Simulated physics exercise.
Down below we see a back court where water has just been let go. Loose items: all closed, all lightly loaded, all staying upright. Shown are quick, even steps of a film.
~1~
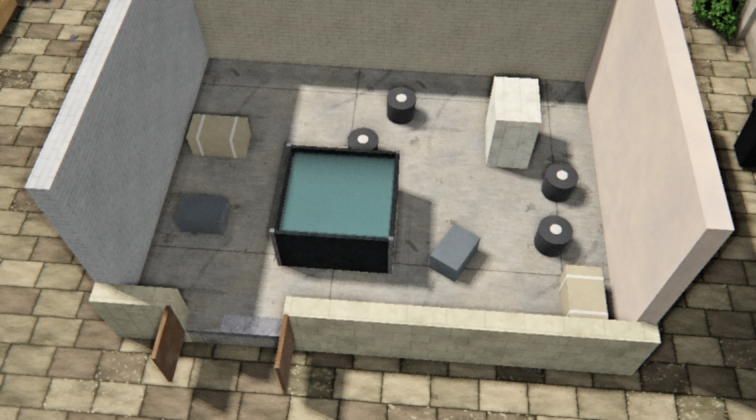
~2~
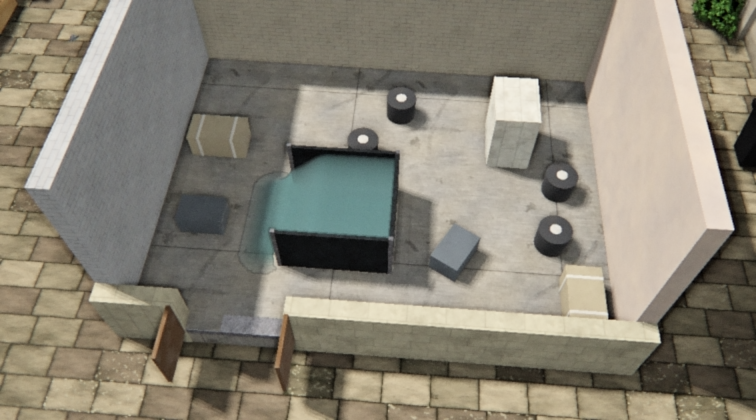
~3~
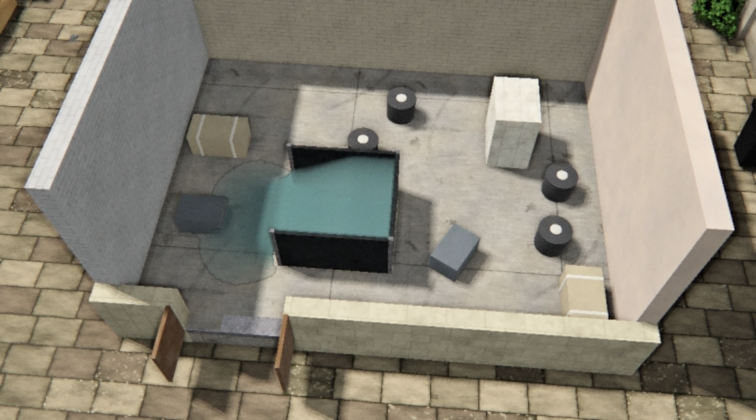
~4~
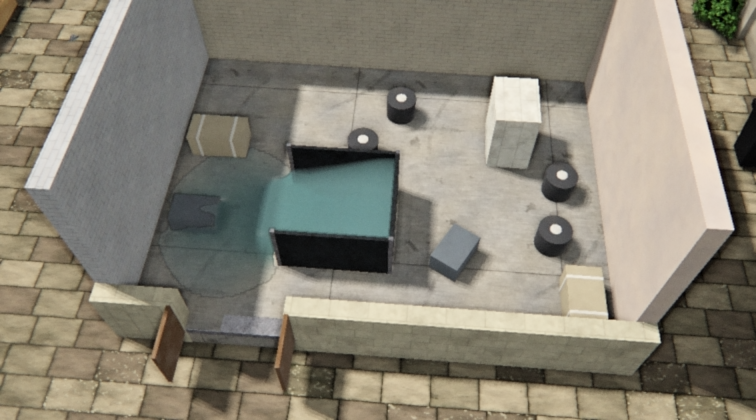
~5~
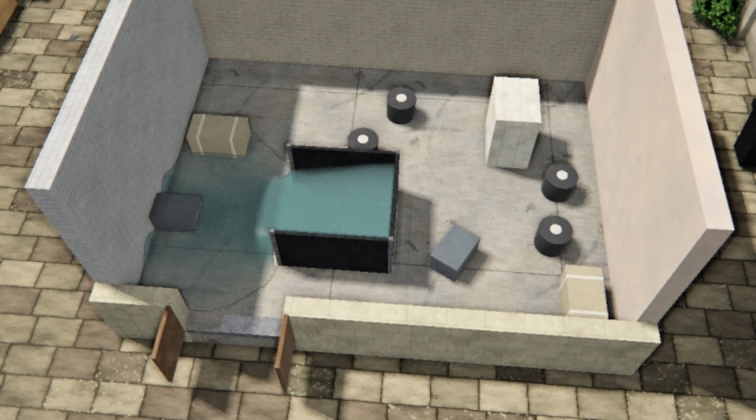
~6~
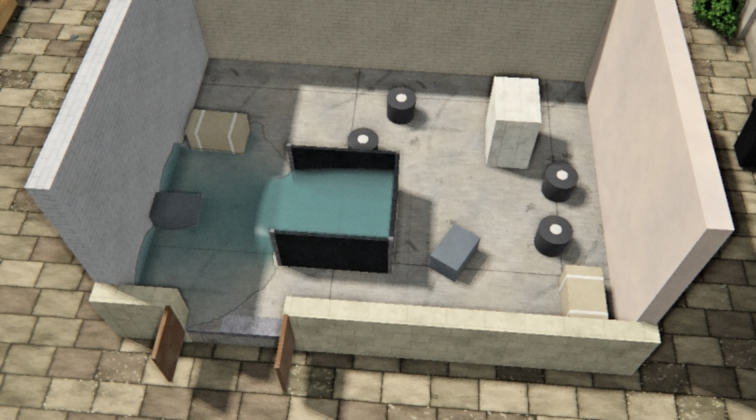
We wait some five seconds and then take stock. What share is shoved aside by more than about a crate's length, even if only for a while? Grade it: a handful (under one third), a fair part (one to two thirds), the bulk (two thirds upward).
A fair part.
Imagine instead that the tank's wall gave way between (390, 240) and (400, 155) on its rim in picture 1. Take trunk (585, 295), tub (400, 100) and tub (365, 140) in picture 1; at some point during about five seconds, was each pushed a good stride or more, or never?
Lab note - in sequence: Made it that far; made it that far; made it that far.
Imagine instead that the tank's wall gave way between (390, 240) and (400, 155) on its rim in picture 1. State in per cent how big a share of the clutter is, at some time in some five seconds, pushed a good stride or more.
It comes to roughly 80 %.
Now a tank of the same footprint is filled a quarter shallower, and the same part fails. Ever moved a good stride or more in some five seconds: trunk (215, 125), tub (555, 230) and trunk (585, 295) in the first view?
In turn: Swept aside, no, under that.
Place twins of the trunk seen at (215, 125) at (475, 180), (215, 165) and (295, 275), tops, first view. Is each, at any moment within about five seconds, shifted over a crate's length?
In turn: Not that far, swept aside, that far or more.
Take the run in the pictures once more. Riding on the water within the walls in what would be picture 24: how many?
That makes 1.
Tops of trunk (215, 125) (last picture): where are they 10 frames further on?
It should be near (269, 61).
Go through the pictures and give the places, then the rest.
A crate at (200, 208) rests on the ground; a trunk at (217, 127), on the bottom; 0 of 8 have shifted, in the first frame.
A crate at (200, 208) rests on the ground; a trunk at (217, 127) rests on the ground; 0 of 8 have shifted, in the second frame.
A crate at (200, 208) rests on the ground; a trunk at (217, 127) rests on the ground; 0 of 8 have shifted, in the third frame.
A crate at (193, 208) rests on the ground, close to its start; a trunk at (217, 127), on the bottom; 1 of 8 have shifted, in the fourth frame.
A crate at (174, 206), on the bottom, a stride from its start; a trunk at (217, 127), on the bottom; 1 of 8 have shifted, in the fifth frame.
A crate at (174, 205), on the bottom, a stride from its start; a trunk at (216, 123) rests on the ground, close to its start; 2 of 8 have shifted, in the sixth frame.
A moment on, 0 of 8 are well off their spots; 1 afloat.
Next, 1 of 8 are well off their spots; 2 afloat.
Later, 2 of 8 are well off their spots; 1 afloat.
In the end, 3 of 8 are well off their spots, and 3 have been at some point; 0 afloat.
